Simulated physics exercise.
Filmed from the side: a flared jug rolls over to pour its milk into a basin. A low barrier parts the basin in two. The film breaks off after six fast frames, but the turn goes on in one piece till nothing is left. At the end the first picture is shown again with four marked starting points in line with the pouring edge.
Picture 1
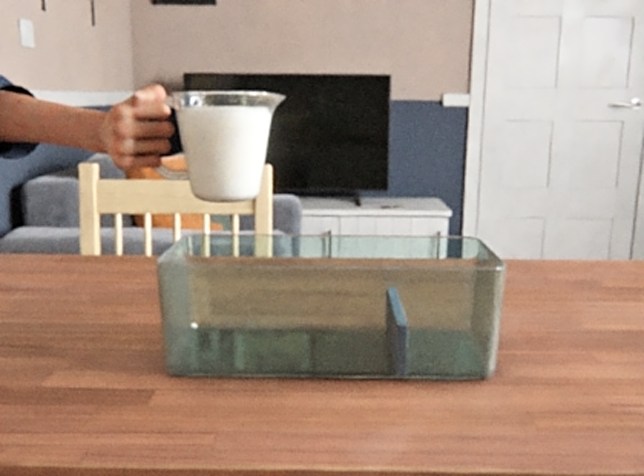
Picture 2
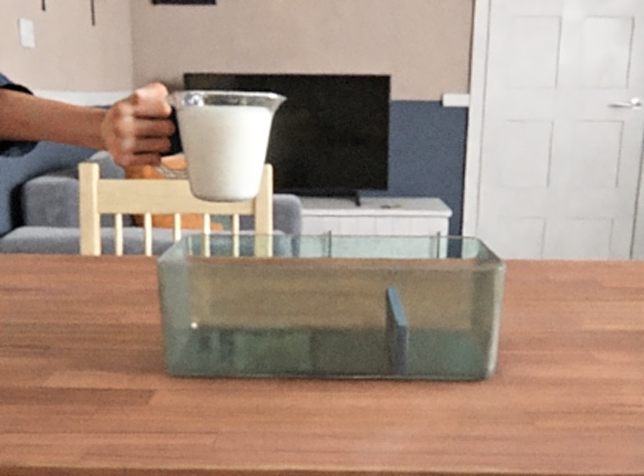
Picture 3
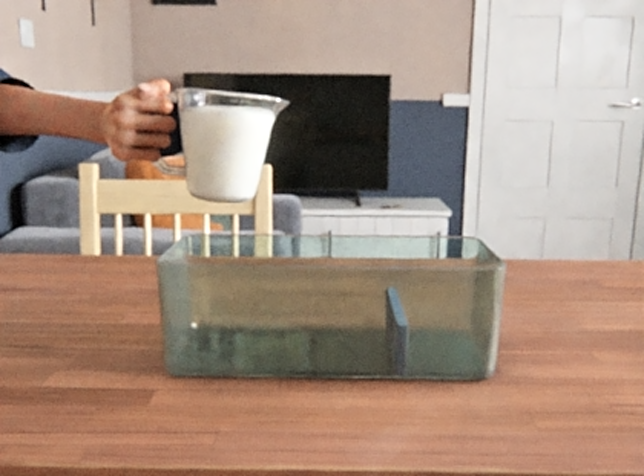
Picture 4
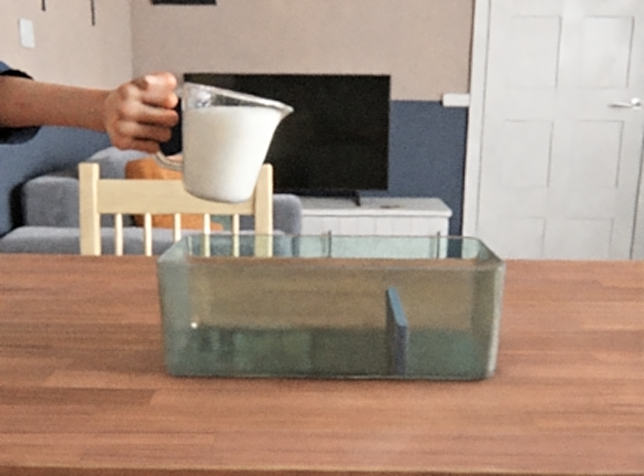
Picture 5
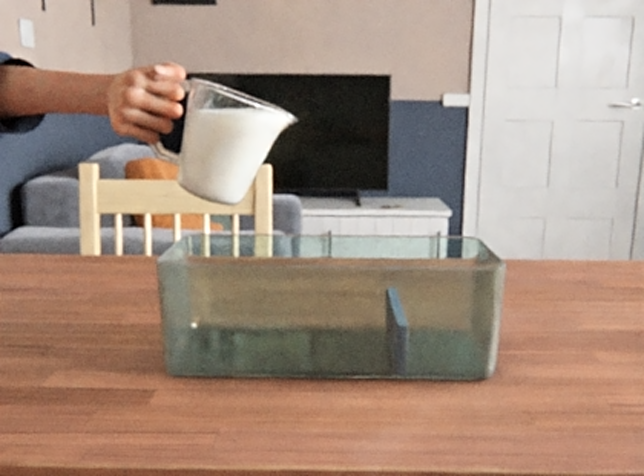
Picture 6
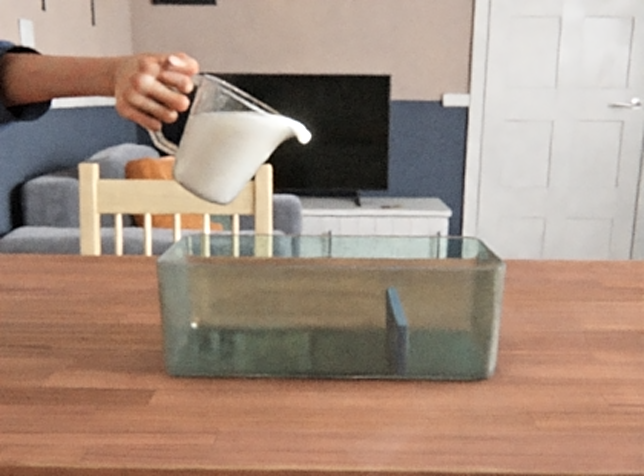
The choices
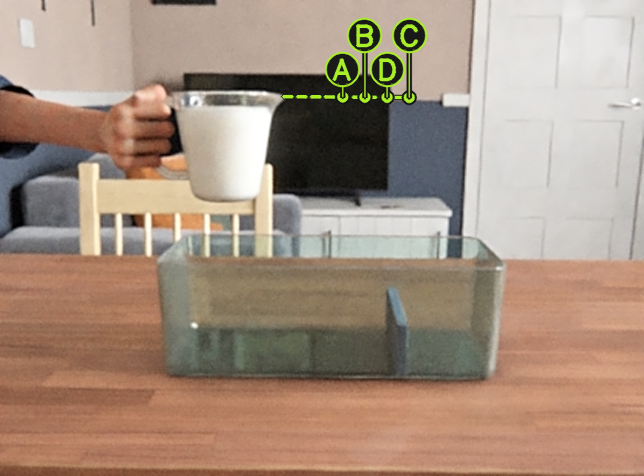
To begin with, a hand holds a clear jug of milk upright above the left part of a greenish basin on a wooden table, a low barrier standing inside it. The hand then gradually tilts the jug to the right, and the milk slides toward the lip until a little bulges over it.
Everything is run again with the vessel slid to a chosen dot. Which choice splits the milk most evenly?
It is A.
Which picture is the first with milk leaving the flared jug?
In picture 6.
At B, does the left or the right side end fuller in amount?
The right one.
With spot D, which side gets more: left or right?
More ends on the right.
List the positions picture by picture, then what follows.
In the first frame, upright, lip at (283, 96); basin from (166, 372) to (495, 376); top of the wall at (396, 304); nothing has left yet.
In the second frame, upright, lip at (284, 98); nothing has left yet.
In the third frame, tipped about 5°, lip at (287, 102); nothing has left yet.
In the fourth frame, tipped about 11°, lip at (292, 109); nothing has left yet.
In the fifth frame, tipped about 20°, lip at (296, 120); nothing has left yet.
In the sixth frame, tipped about 30°, lip at (299, 133); milk is over the lip, down to (304, 139).
On the marked copy, A at (342, 97); B at (364, 97); C at (409, 97); D at (387, 97).
With A, about 53 % ends left of the wall and 46 % right of it.
With B, about 24 % ends left of the wall and 76 % right of it.
With C, about 13 % ends left of the wall and 86 % right of it.
With D, about 12 % ends left of the wall and 87 % right of it.
